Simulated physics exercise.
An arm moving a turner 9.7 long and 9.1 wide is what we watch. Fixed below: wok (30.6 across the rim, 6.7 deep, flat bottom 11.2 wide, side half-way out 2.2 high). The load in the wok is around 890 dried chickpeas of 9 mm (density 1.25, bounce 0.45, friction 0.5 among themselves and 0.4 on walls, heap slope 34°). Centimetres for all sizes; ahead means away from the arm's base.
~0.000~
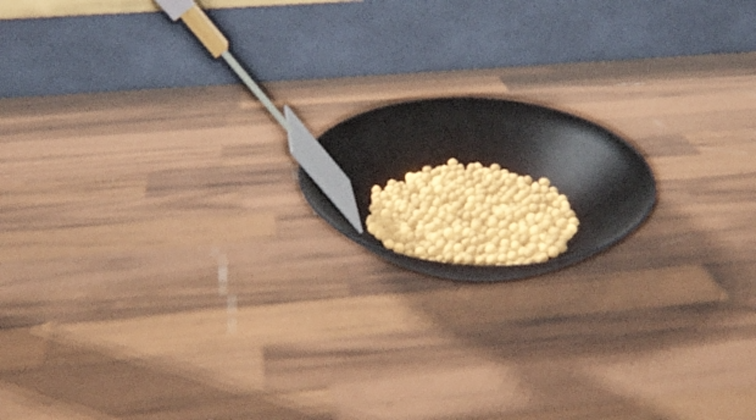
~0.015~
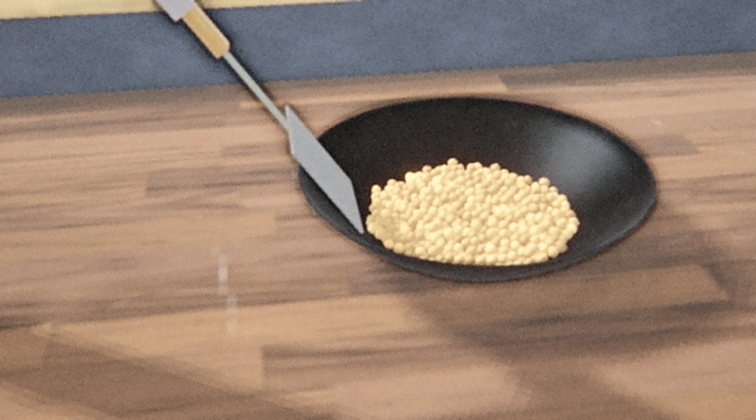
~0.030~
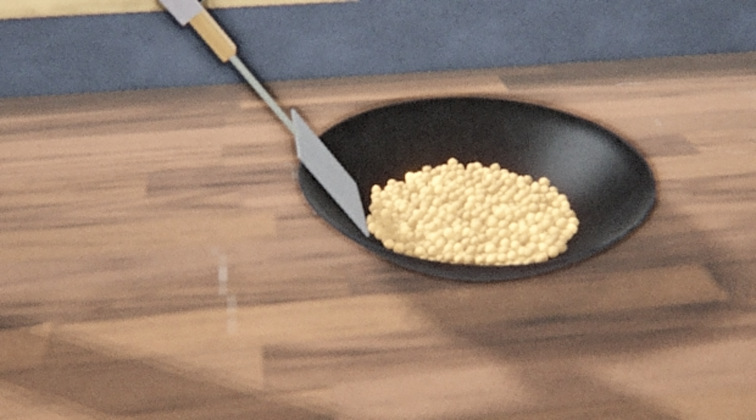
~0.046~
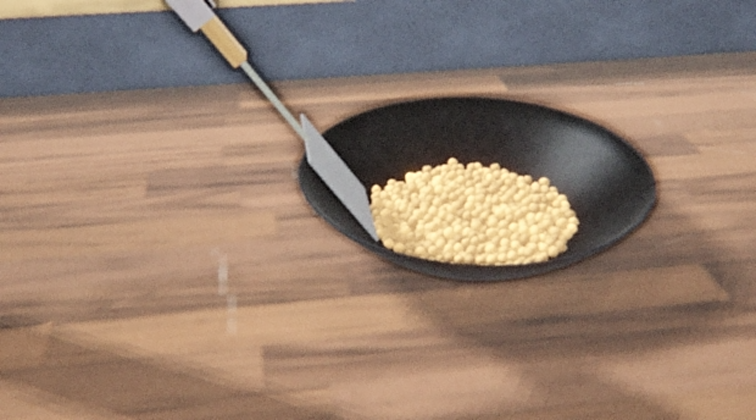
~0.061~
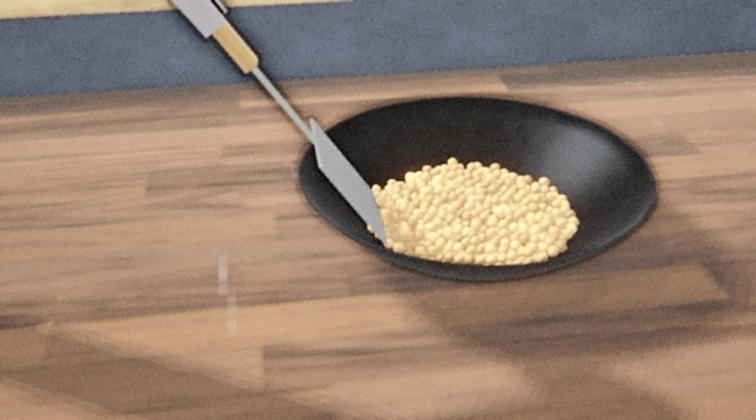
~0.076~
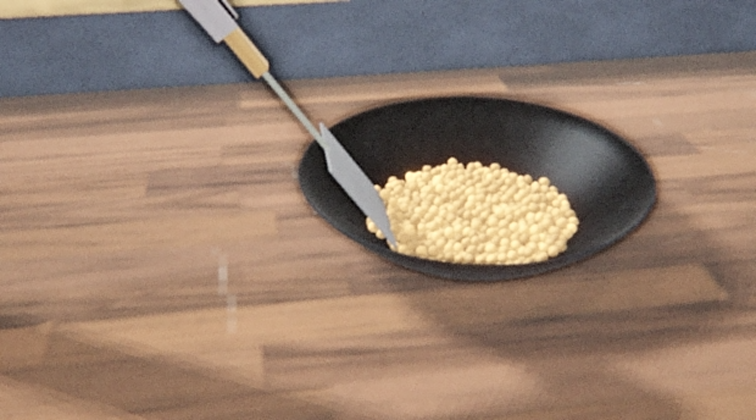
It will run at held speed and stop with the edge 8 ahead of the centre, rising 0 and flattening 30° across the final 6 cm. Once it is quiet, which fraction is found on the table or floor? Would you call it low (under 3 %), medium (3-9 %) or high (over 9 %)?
I would call it low.
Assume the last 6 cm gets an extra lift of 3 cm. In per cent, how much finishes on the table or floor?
Some 0 in a hundred.
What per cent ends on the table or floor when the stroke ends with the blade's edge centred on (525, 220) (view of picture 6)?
0 %.
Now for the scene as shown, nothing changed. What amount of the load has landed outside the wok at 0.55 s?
Some 0 per cent of the load.
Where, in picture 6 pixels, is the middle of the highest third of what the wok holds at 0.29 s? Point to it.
I'd say close to (552, 192).
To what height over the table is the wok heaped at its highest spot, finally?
Close to 7.0 centimetres high.
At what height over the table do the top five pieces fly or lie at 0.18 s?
About 6 cm.
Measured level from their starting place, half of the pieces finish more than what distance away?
Roughly 6 centimetres.
By 0.18 s, sloping 56°, highest piece 9 above the table; 890 in the wok.
By 0.29 s, sloping 46°, highest piece 5 above the table; 890 in the wok.
By 0.55 s, sloping 26°, highest piece 7 above the table; 890 in the wok.
By 1.60 s, sloping 26°, highest piece 7 above the table; 890 in the wok.
Final count, 890 in the wok. That is 0 % on the table or floor.
